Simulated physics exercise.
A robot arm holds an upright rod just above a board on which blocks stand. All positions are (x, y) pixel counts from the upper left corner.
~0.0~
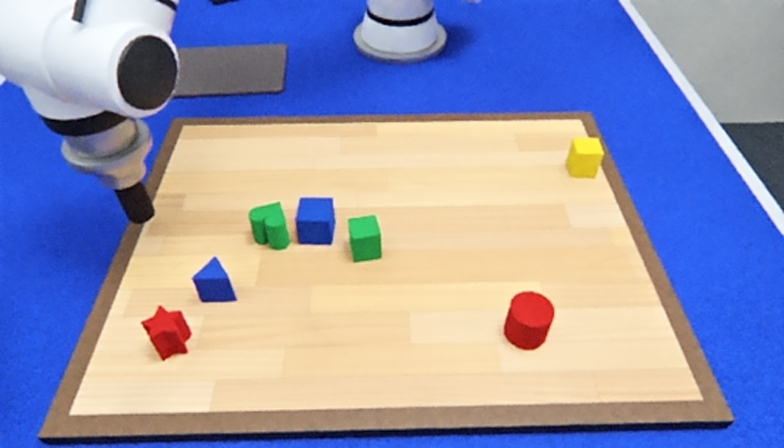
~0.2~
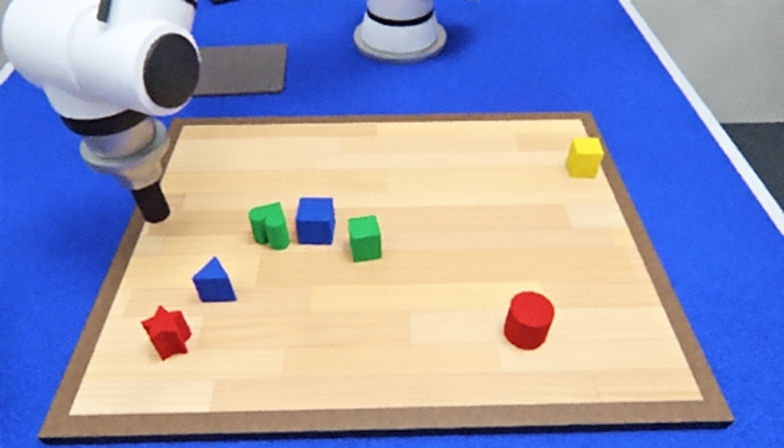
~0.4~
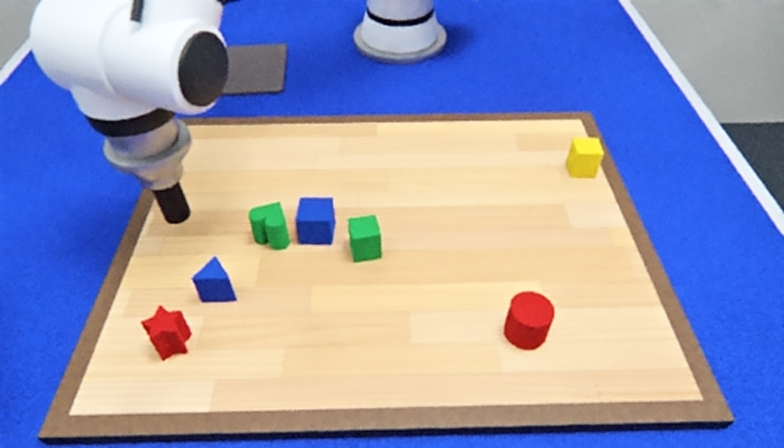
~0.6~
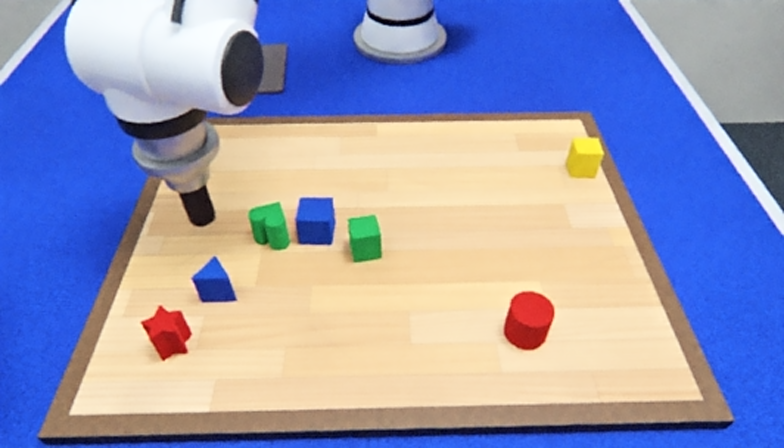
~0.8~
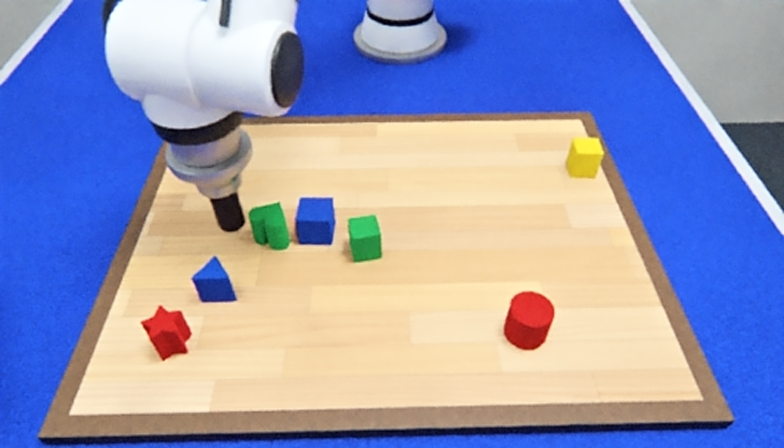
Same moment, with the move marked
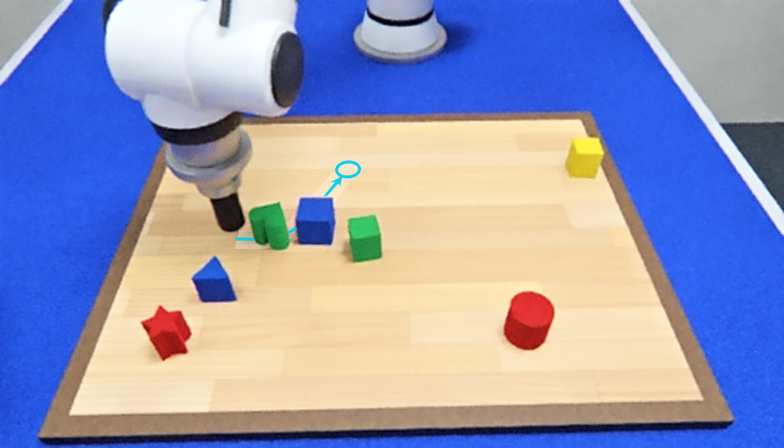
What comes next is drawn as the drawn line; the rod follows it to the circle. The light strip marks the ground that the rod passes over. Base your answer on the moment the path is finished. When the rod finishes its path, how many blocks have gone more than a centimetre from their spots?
The number will come to 2.
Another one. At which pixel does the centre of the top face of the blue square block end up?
My best guess is (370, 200).
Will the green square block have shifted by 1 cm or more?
No, it doesn't check out.
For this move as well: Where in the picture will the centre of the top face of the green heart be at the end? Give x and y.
I'd say the green heart ends with its top centre at (341, 186).
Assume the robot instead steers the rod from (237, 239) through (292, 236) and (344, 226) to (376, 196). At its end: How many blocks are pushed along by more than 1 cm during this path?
Expect three or more.
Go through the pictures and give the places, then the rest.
In the first picture, tip of the rod at (143, 216), middles of tops, blue triangular piece at (211, 270), green heart at (268, 213), blue square block at (314, 208), green square block at (364, 226).
In the second picture, rod at (158, 216), nothing pushed.
In the third picture, rod at (178, 216), nothing pushed.
In the fourth picture, rod at (203, 219), nothing pushed.
In the fifth picture, rod at (233, 224), blue triangular piece at (211, 270), green heart at (268, 213), blue square block at (314, 208), green square block at (364, 226).
The line goes from (237, 239) through (291, 231) and (322, 199) to (348, 169).
What follows on the original path. One third of the way, rod at (288, 216); green heart at (319, 209), turned 15° clockwise; blue square block at (351, 204).
Two thirds of the way, rod at (321, 184); green heart at (341, 187), turned 70° clockwise; blue square block at (370, 200), turned 25° clockwise.
At the end, rod at (347, 154); blue triangular piece unmoved; green heart at (341, 186), turned 75° clockwise; blue square block at (370, 200), turned 25° clockwise; green square block unmoved.
